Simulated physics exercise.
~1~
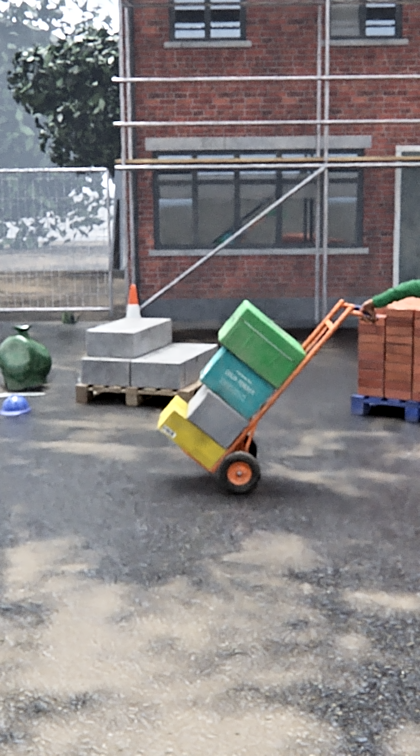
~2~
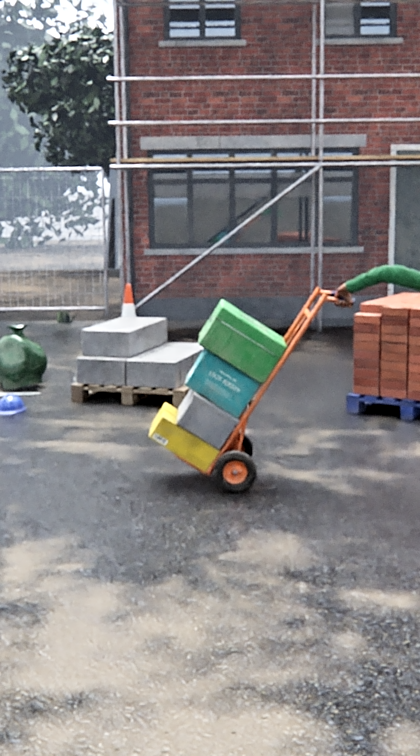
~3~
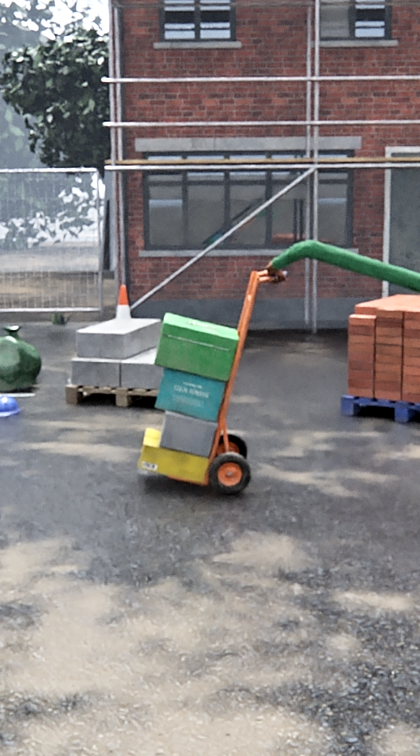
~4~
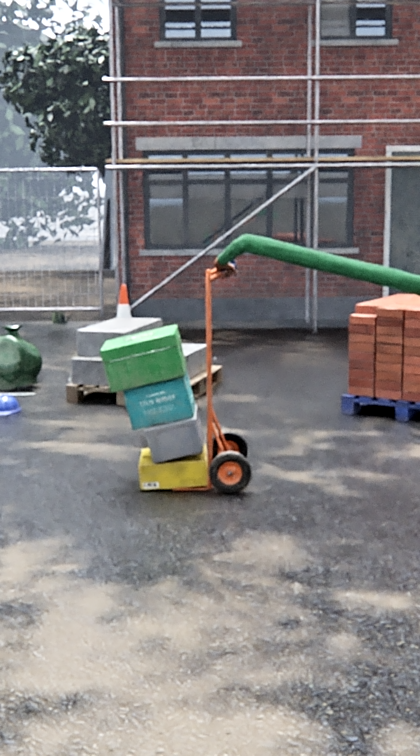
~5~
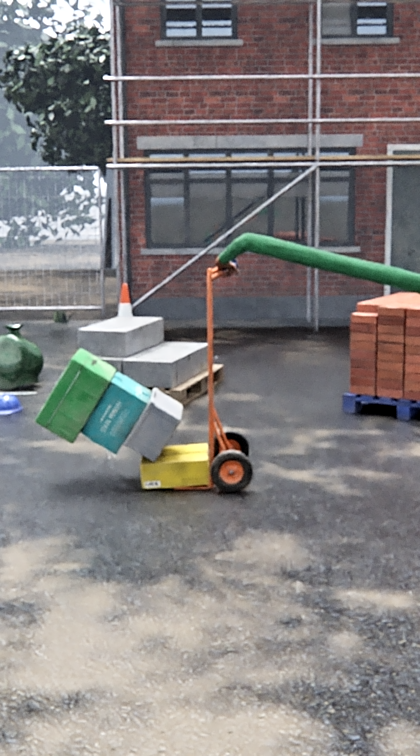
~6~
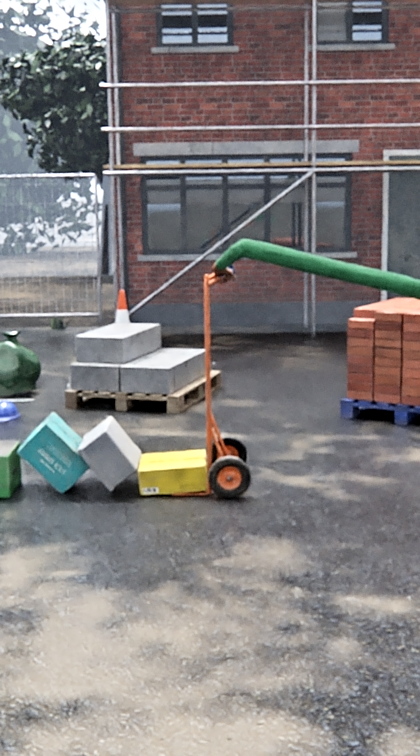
On a building site, a green-sleeved arm tipped a loaded orange sack truck forward until it stood upright, and the green, turquoise and grey boxes toppled off to the left onto the ground, leaving only the yellow box on the truck.
